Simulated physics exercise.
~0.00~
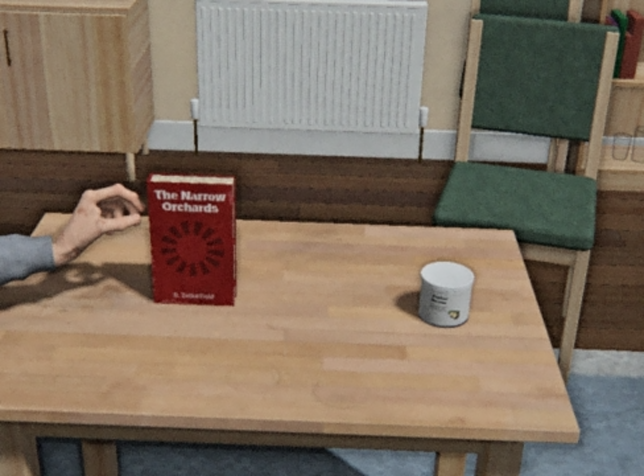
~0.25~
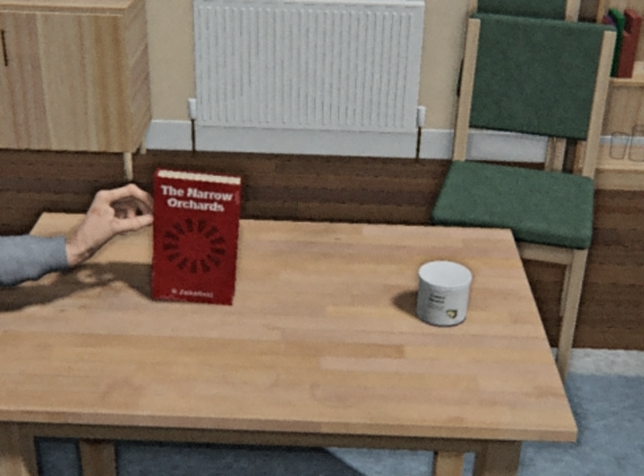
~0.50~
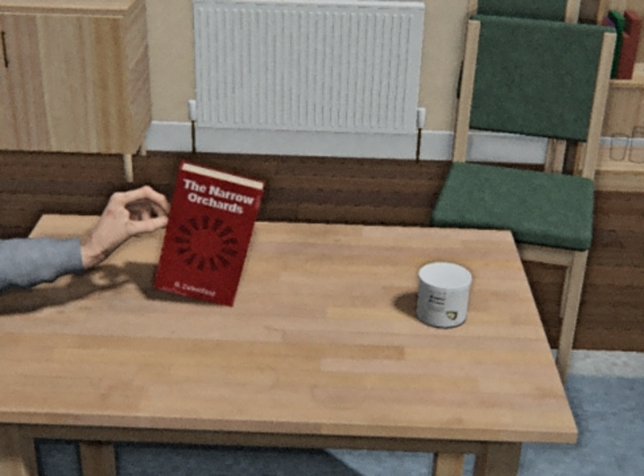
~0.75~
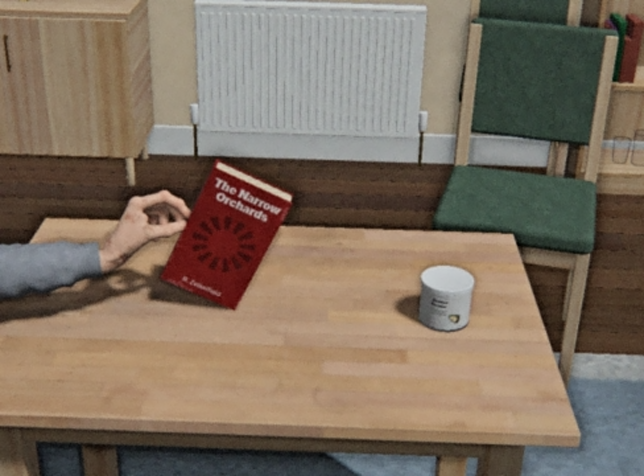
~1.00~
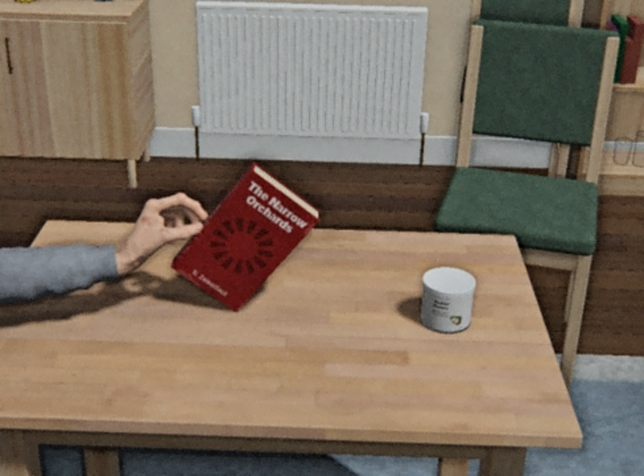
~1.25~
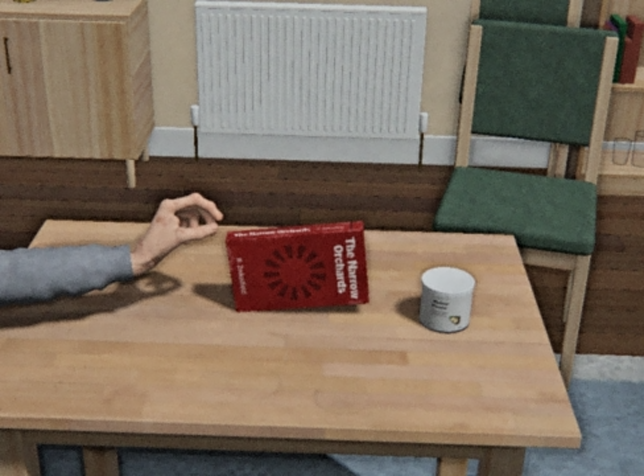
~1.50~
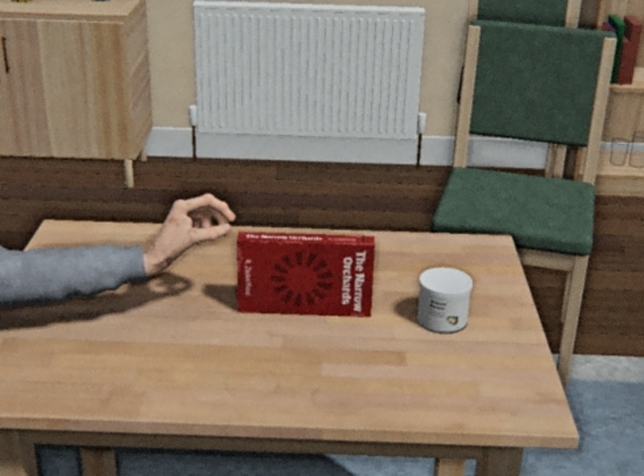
A hand pushing an upright red book rightward on a wooden table until it tips onto its side, short of a still-standing white tin.
